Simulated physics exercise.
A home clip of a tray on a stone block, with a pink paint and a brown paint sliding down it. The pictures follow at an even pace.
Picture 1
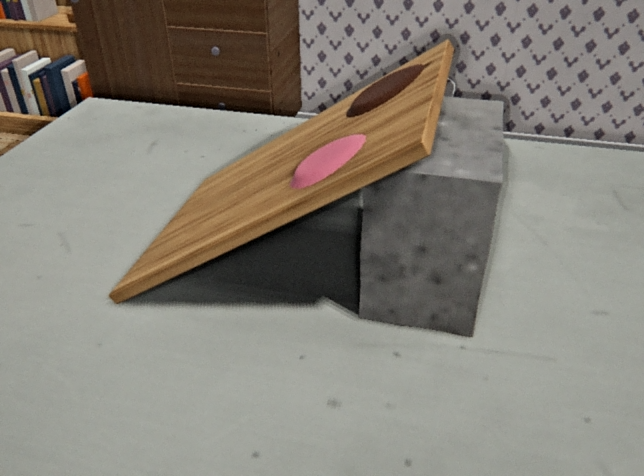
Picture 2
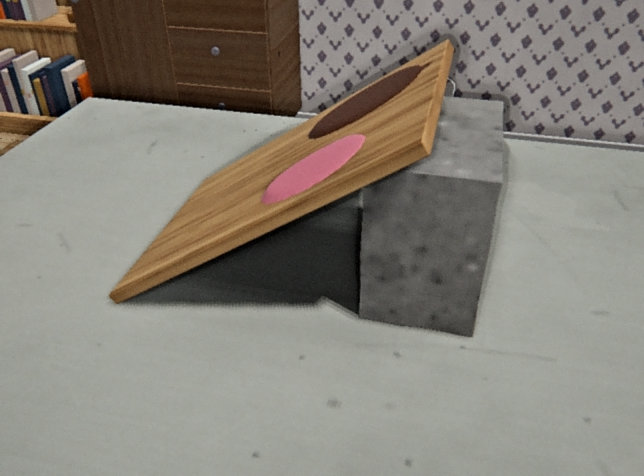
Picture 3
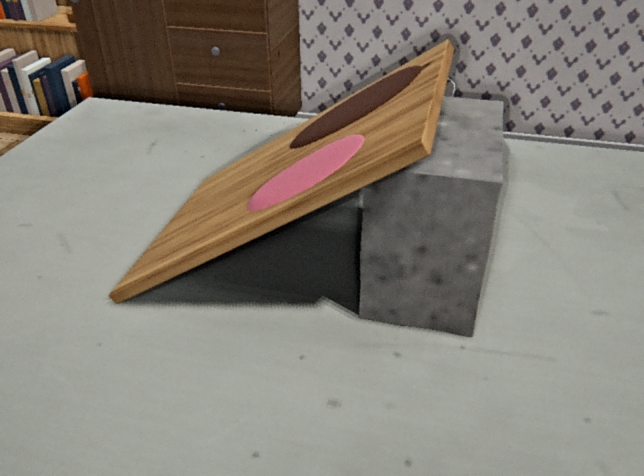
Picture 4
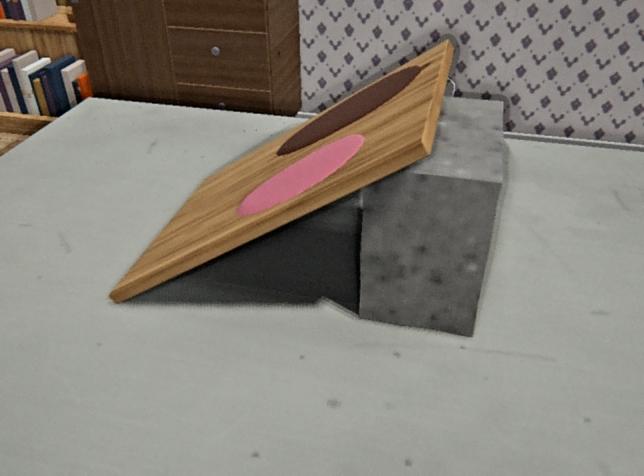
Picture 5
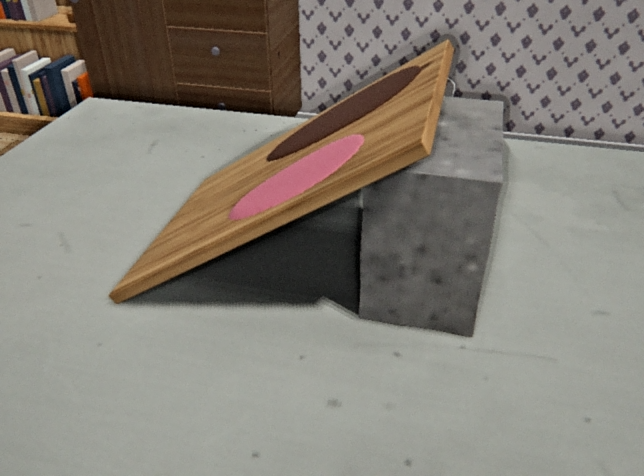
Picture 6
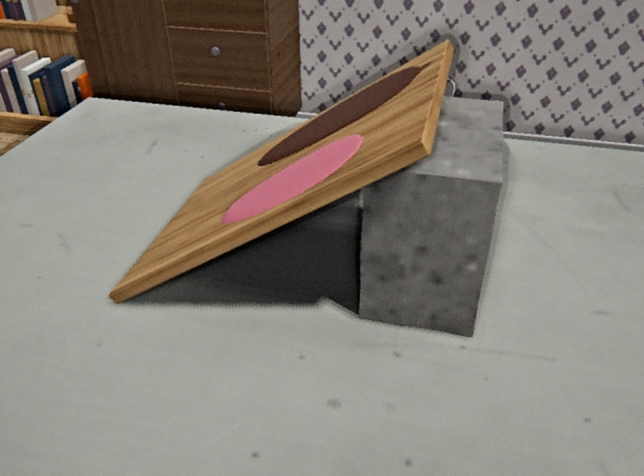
To begin with, a pink paint patch and a brown one sit near the upper end of a tilted wooden tray resting on a grey stone block. Both stretch down the slope toward the left, lengthening quickly at first, then creeping more slowly into long streaks.
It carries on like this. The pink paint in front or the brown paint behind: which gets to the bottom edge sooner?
It is the farther one.
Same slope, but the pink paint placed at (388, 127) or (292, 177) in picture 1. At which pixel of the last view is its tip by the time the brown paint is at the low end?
Around (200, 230) in the first try, (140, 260) in the second.
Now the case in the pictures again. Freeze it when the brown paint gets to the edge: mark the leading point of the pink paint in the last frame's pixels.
Roughly at (165, 244).
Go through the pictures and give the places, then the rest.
The first frame shows tip of the pink paint a quarter of the way down; tip of the brown paint (357, 104) a quarter of the way down.
The second frame shows tip of the pink paint (273, 187) half way down; tip of the brown paint half way down.
The third frame shows tip of the pink paint half way down; tip of the brown paint (297, 138) half way down.
The fourth frame shows tip of the pink paint (246, 201) half way down; tip of the brown paint half way down.
The fifth frame shows tip of the pink paint half way down; tip of the brown paint (274, 151) half way down.
The sixth frame shows tip of the pink paint (232, 209) half way down; tip of the brown paint three quarters of the way down.
A moment on, the pink paint is three quarters of the way down; the brown paint is three quarters of the way down.
Further on, the pink paint is three quarters of the way down; the brown paint is close to the edge.
When it is over, the pink paint is close to the edge; the brown paint is at the low edge.
